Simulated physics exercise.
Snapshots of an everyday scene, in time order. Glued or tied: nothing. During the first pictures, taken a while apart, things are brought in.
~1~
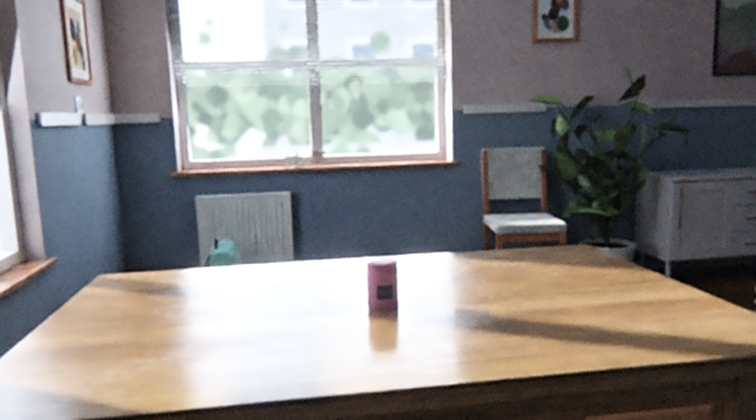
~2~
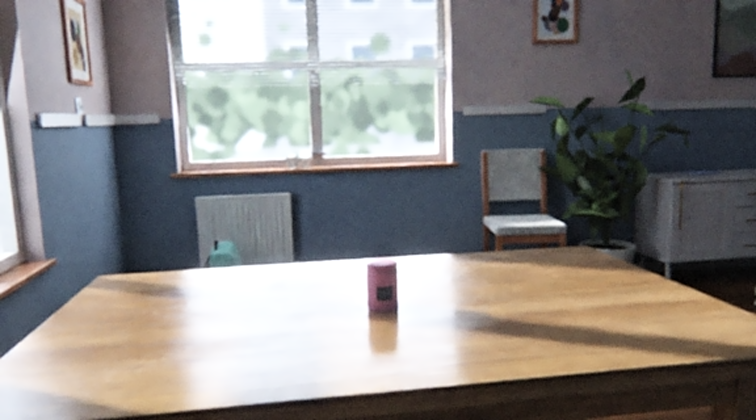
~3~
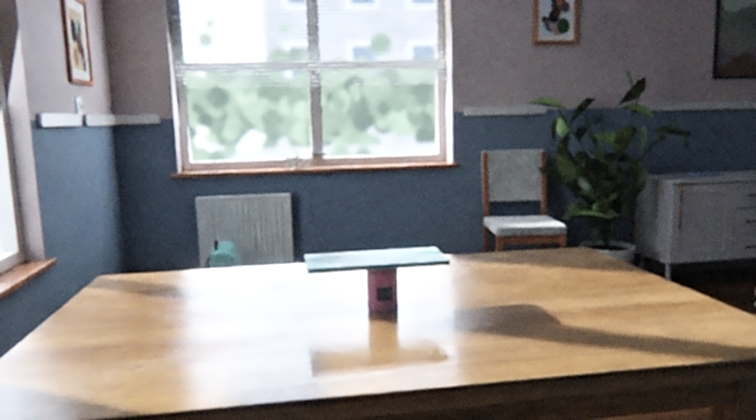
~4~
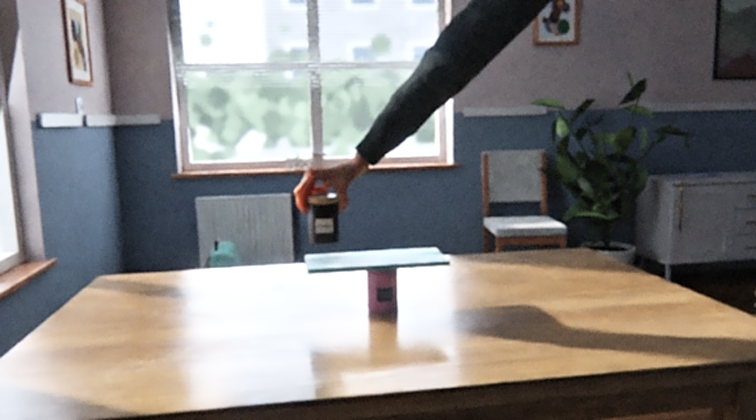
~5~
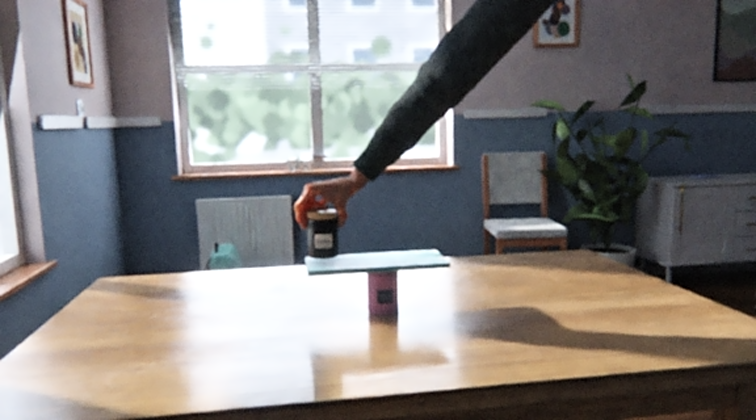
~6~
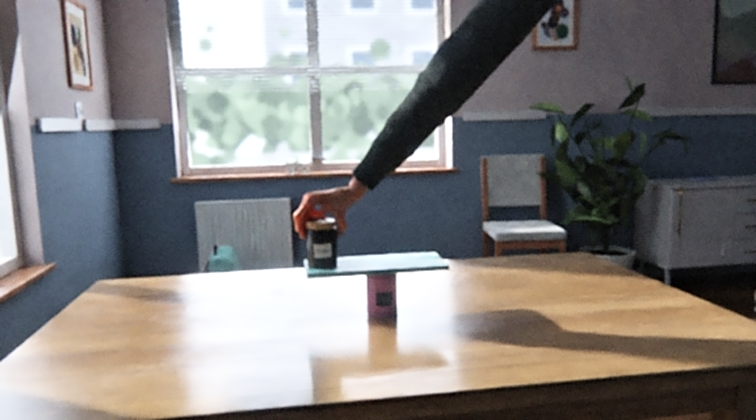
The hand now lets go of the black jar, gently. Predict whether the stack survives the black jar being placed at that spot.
The stack does not stay upright.
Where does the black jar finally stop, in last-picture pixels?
In the final view it sits at roughly (291, 306).
Then, 0.30 s later than the last frame, black jar now fallen; turquoise board tilted by 46°.
Then, 0.40 s later than the last frame, turquoise board tilted by 57°.
When it is over, fallen, black jar; lying over in the stack, turquoise board; pink jar as before. End places, in pixels of the last picture, black jar near (291, 306). The stack gives way.
